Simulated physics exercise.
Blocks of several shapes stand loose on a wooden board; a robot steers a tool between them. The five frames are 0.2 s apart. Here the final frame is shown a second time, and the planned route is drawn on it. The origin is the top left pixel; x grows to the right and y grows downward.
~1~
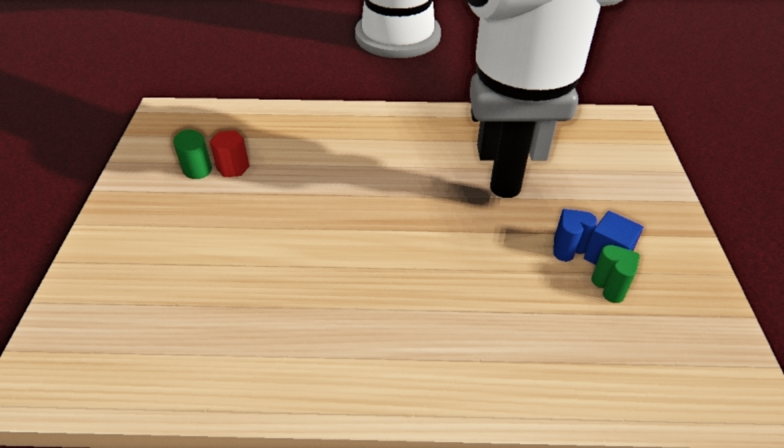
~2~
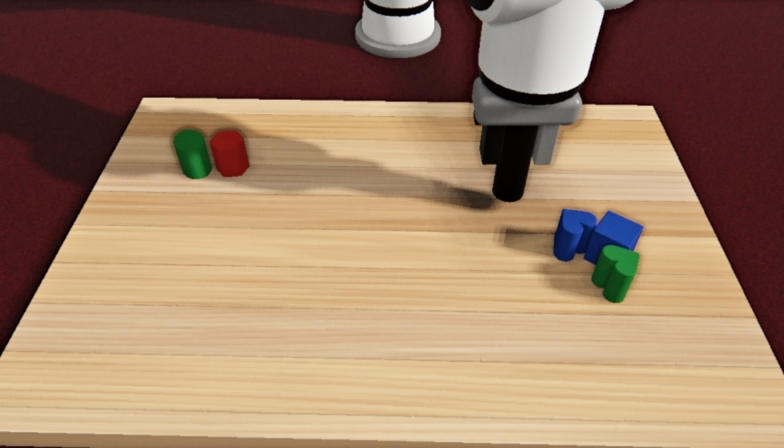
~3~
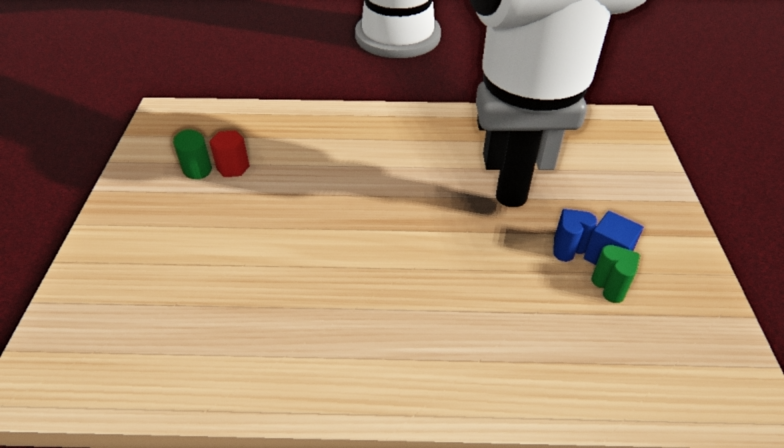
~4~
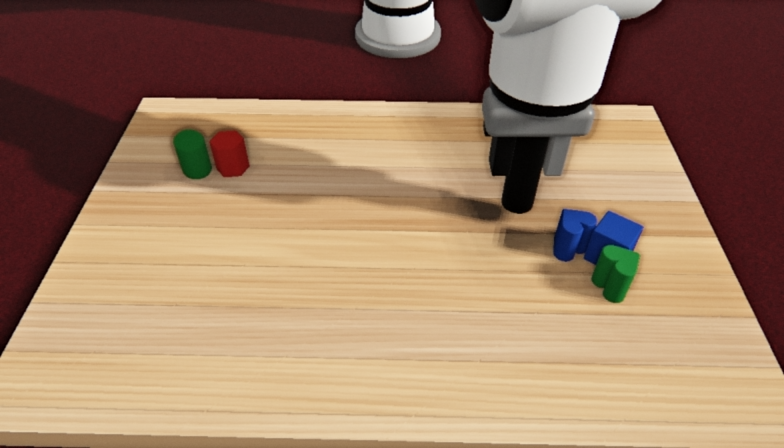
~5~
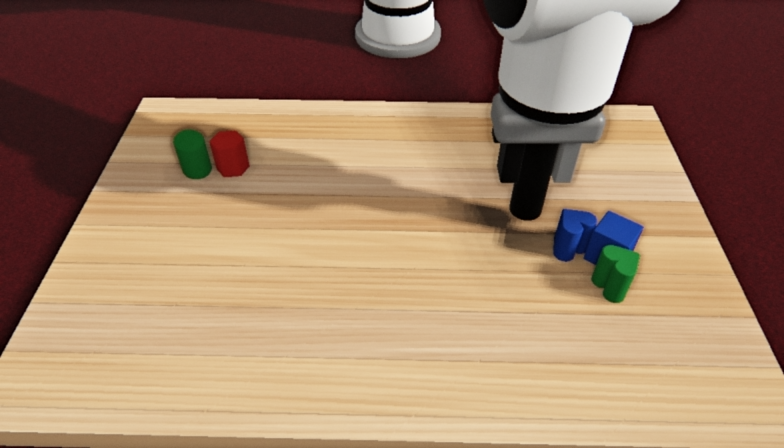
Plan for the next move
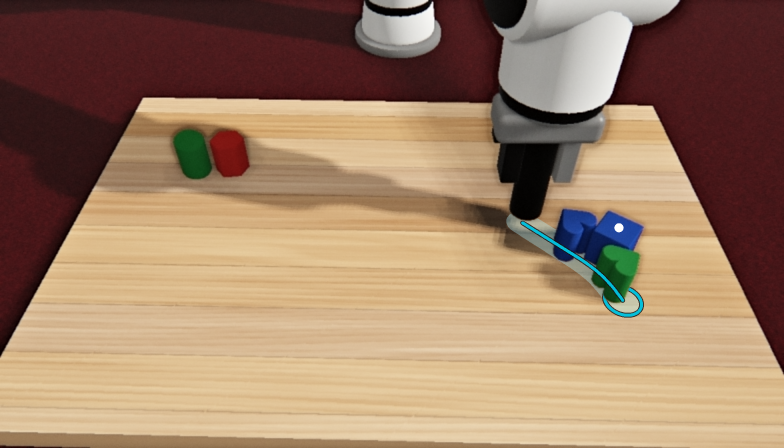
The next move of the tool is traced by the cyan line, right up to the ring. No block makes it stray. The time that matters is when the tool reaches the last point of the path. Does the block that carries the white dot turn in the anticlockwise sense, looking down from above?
Yes, I think so.
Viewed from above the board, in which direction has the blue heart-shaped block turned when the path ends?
Rotates clockwise.
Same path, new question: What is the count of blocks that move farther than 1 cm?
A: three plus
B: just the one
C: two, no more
The answer is A.
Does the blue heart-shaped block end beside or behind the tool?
In short: No.
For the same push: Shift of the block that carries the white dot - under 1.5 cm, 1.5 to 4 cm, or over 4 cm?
By the end of the path, it will have gone between 1.5 and 4 cm.
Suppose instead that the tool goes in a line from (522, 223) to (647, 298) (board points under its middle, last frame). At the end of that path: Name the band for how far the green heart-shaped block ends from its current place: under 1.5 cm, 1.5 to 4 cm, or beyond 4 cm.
It falls in the over 4 cm band.
The line goes from (522, 223) through (575, 256) to (623, 301); the dot is on the blue four-sided block.
What follows on the original path. One third of the way, tool at (561, 232); blue heart-shaped block at (595, 234), turned 20° clockwise; blue four-sided block at (637, 236), turned 25° anticlockwise.
Two thirds of the way, tool at (599, 256); blue heart-shaped block at (630, 262), turned 45° clockwise; blue four-sided block at (650, 240), turned 55° anticlockwise; green heart-shaped block at (639, 287).
At the end, tool at (629, 288); blue heart-shaped block at (661, 298), turned 55° clockwise; blue four-sided block at (650, 240), turned 55° anticlockwise; green heart-shaped block at (665, 325).
